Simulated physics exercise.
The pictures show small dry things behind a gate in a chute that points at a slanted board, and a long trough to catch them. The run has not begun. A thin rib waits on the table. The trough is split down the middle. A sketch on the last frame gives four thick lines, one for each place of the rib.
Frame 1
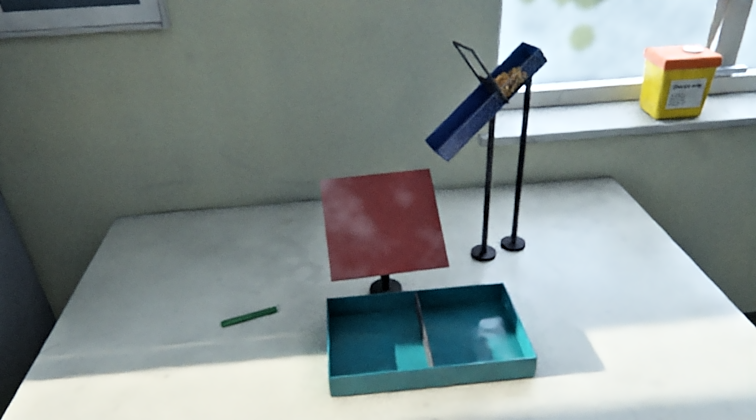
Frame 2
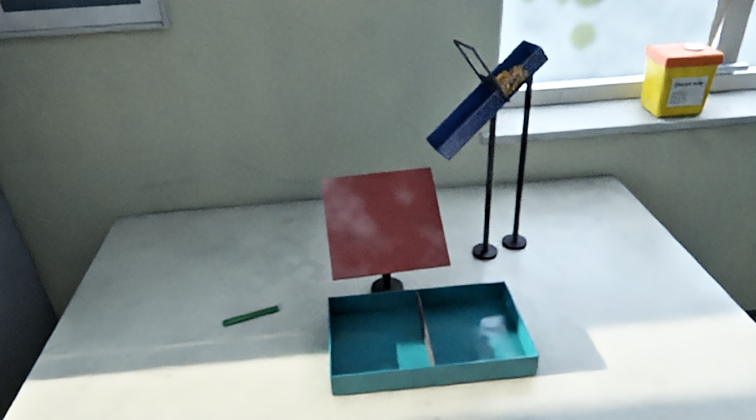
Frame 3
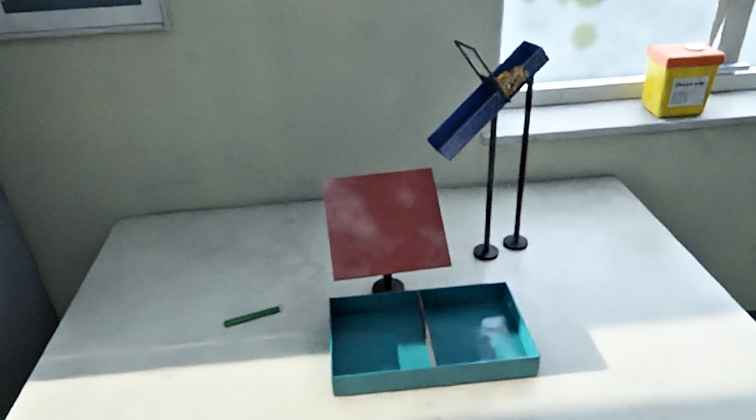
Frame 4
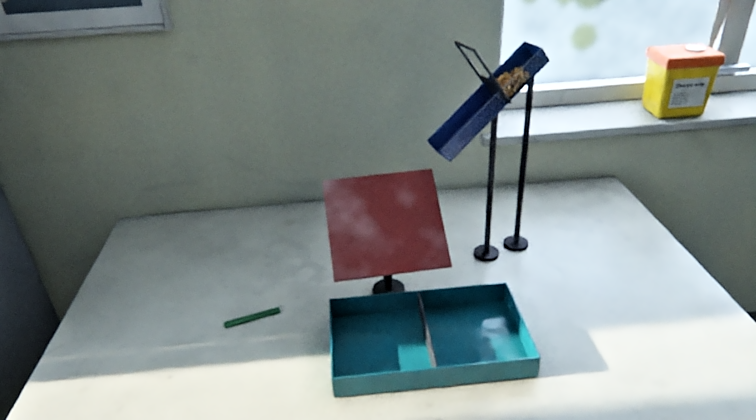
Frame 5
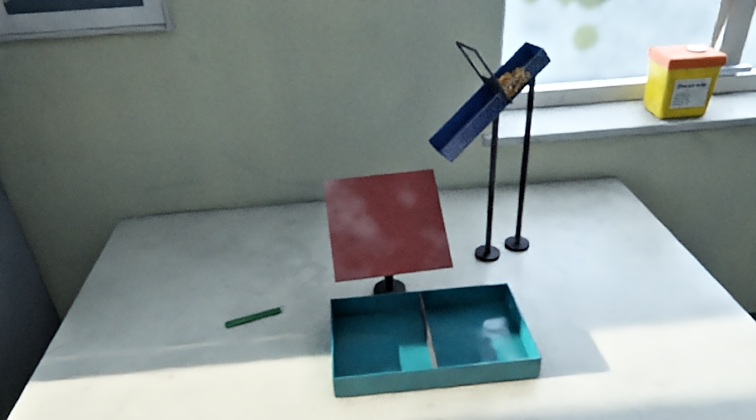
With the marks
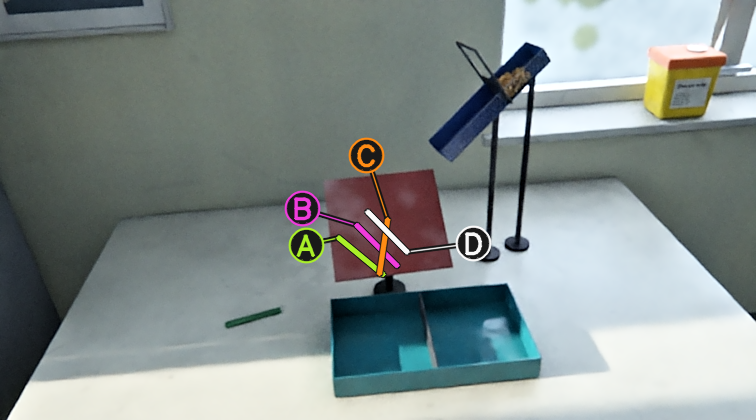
A dark blue chute on two thin black stands slants down to the left over a pale table, holding small tan pieces behind a thin dark frame, seen from slightly above beside a bright window. Below it are a tilted dull red board, a divided teal trough, a green strip at left and a yellow, orange-topped tub on the sill. Nothing on the table moves; the view shifts very slightly.
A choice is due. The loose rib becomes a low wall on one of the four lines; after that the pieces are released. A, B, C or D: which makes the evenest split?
The best line is B.
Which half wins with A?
More lands on the left.
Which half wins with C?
Left.
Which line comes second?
D it is.
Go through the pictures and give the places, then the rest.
The first picture shows load behind the gate at (502, 84), round wooden beads; lip of the chute at (441, 156), sloping fairly steeply.
The second picture shows middle of the board at (384, 221), tilted fairly steeply; middle of its low edge at (392, 272); of its high edge at (376, 173).
The third picture shows front corners of the trough at (332, 377) and (540, 356); front end of its middle wall at (437, 367); gate still shut at (489, 81).
The fourth picture shows middle of the load at (504, 84); lip at (443, 157).
The fifth picture shows middle of the load at (506, 84); lip at (444, 157).
On the marked copy, line A from (338, 237) to (383, 274); line B from (356, 225) to (396, 265); line C from (387, 219) to (379, 273); line D from (367, 212) to (407, 251).
Choosing A, of what is caught, most in the left half, a small part in the right.
Choosing B, of what is caught, about half in the left half, about half in the right.
Choosing C, of what is caught, nearly all in the left half, a stray few in the right.
Choosing D, of what is caught, about a quarter in the left half, most in the right.
